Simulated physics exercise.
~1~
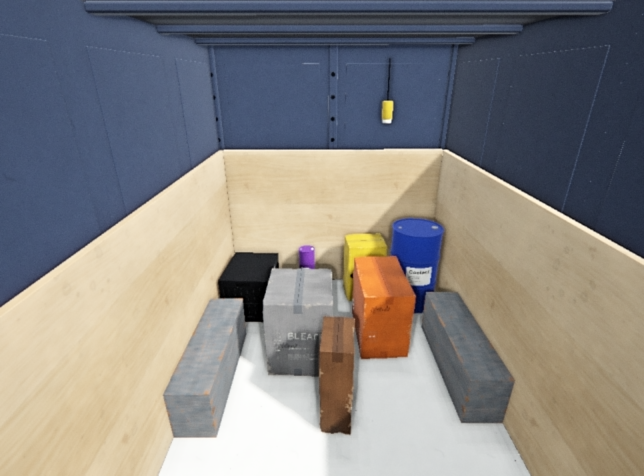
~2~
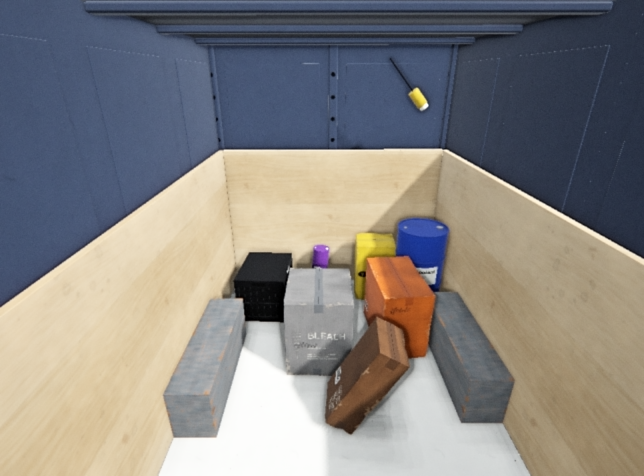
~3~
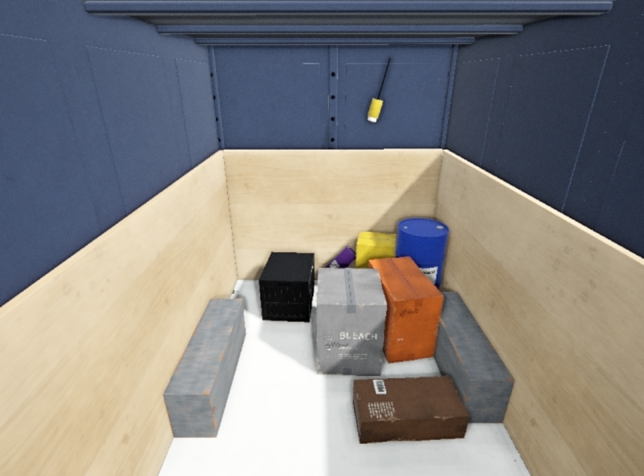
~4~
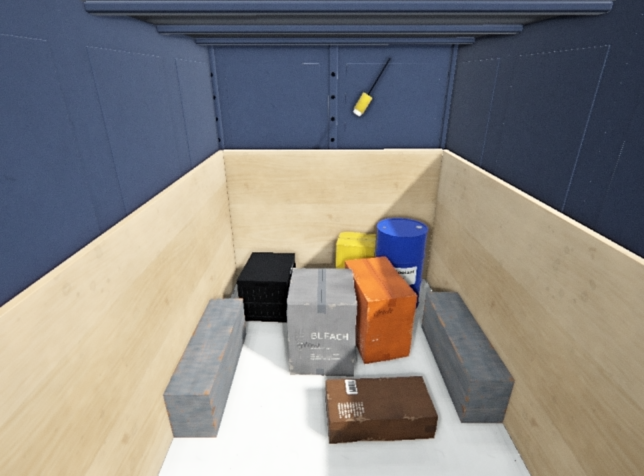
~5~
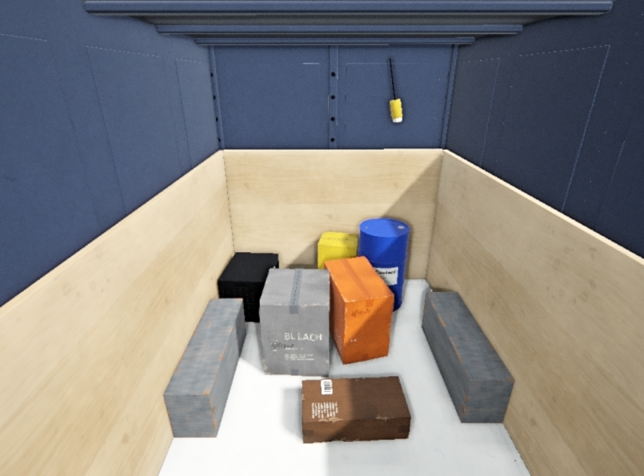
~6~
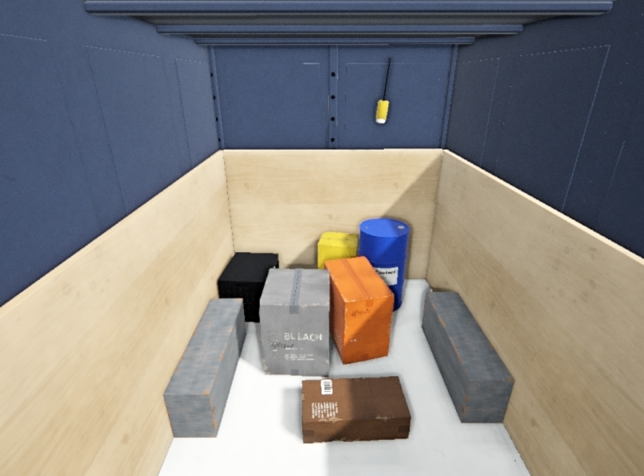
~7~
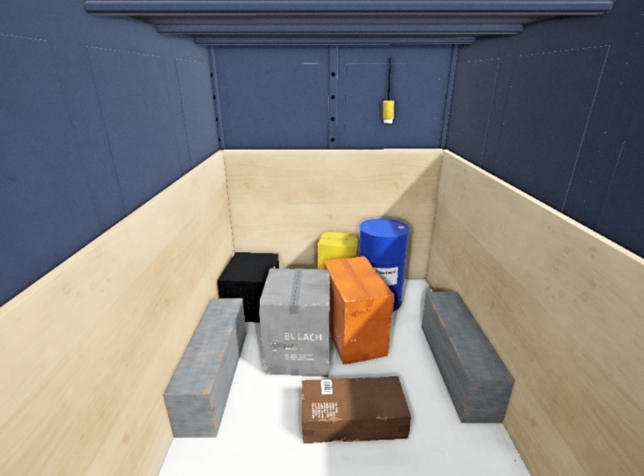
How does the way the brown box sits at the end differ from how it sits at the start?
At the start the brown box stands upright, but by the end it is lying on its side on the floor.
The load bay of a van, with dark blue upper walls and pale wood panels, is seen from the rear towards the bulkhead. A brown box stands upright in front of a grey box and an orange box, with a black chest, small purple canister, yellow box and blue drum behind, and a yellow lamp hanging above. As the lamp swings, the load slides right, and the brown box tips onto its side while the canister leans. The load then slides back left, and the canister drops out of view. Finally everything rests, the brown box still lying at the front.
